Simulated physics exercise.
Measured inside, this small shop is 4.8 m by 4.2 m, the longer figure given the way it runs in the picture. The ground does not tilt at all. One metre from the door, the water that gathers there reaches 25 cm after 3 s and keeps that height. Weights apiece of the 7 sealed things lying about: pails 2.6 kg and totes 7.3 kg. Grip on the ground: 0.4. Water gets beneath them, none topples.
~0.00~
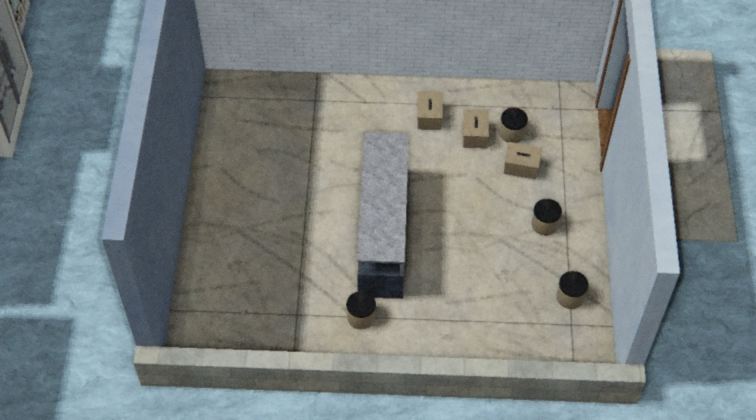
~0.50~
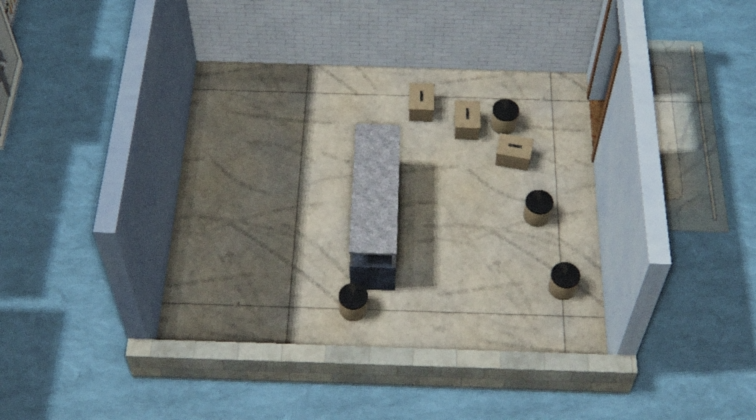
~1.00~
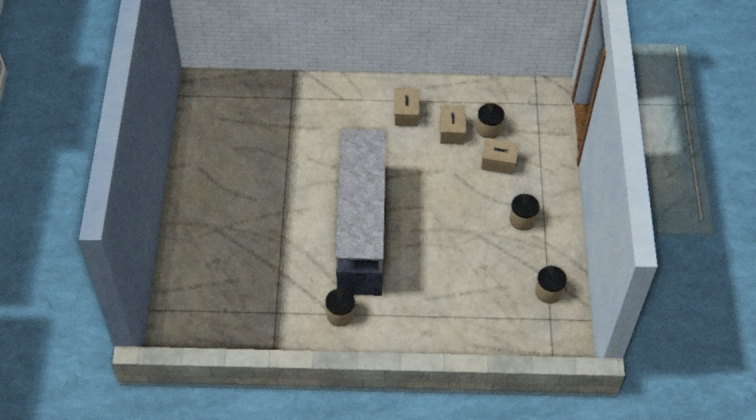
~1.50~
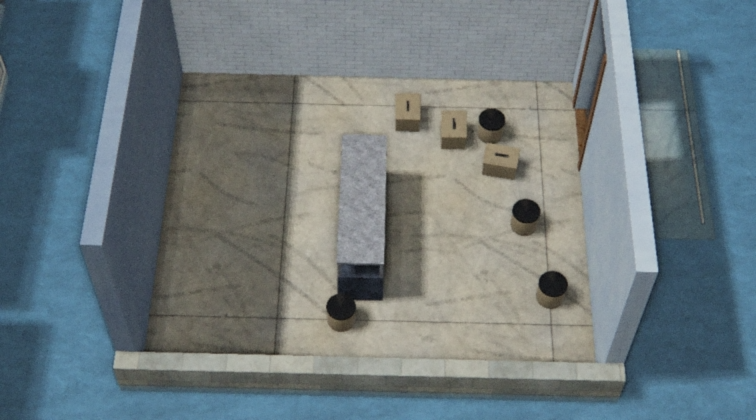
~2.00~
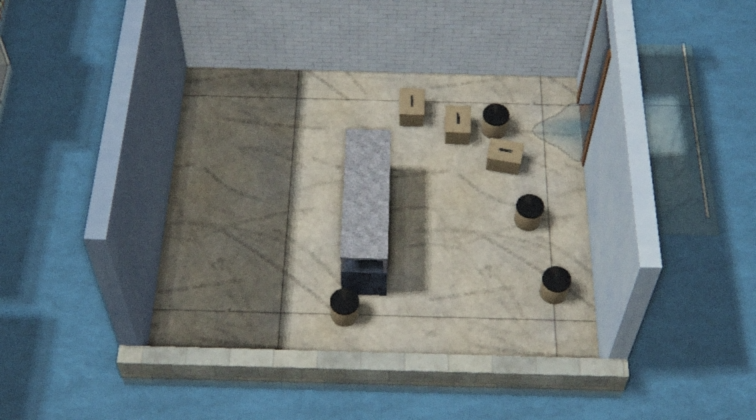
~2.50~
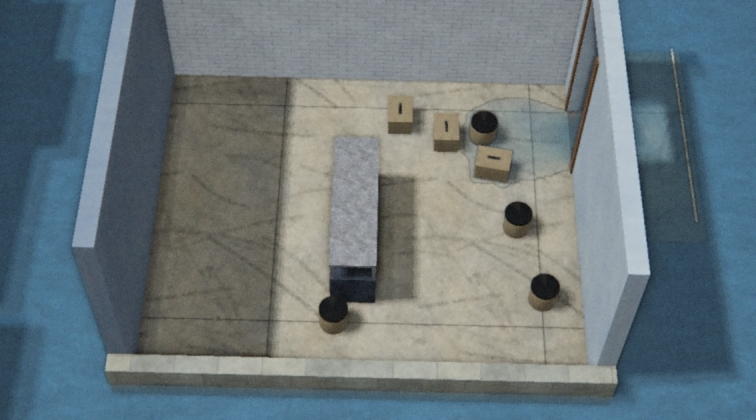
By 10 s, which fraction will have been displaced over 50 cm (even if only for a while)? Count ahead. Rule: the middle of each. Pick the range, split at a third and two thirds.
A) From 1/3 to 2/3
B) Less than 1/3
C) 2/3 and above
A.
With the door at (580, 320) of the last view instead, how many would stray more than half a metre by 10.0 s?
Then it comes to 2 of them.
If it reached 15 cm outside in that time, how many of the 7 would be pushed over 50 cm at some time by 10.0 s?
Count: 3.
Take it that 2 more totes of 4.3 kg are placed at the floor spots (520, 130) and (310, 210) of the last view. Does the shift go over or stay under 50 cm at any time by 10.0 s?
The first: Farther. The second: Not as far.
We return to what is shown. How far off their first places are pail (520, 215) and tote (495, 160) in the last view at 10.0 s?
In turn: 10 cm, 250 cm.
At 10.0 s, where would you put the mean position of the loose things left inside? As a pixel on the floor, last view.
About (357, 265).
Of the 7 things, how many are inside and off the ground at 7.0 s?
Count: 3.
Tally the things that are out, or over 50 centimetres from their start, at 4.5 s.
4.
After 3.5 s 0 of 7 are over 50 cm from their spots; 1 afloat.
After 4.5 s 4 of 7 are over 50 cm from their spots; 1 afloat.
After 7.0 s 4 of 7 are over 50 cm from their spots; 3 afloat.
After 10.0 s 4 of 7 are over 50 cm from their spots, and 4 have been at some point; 5 afloat.
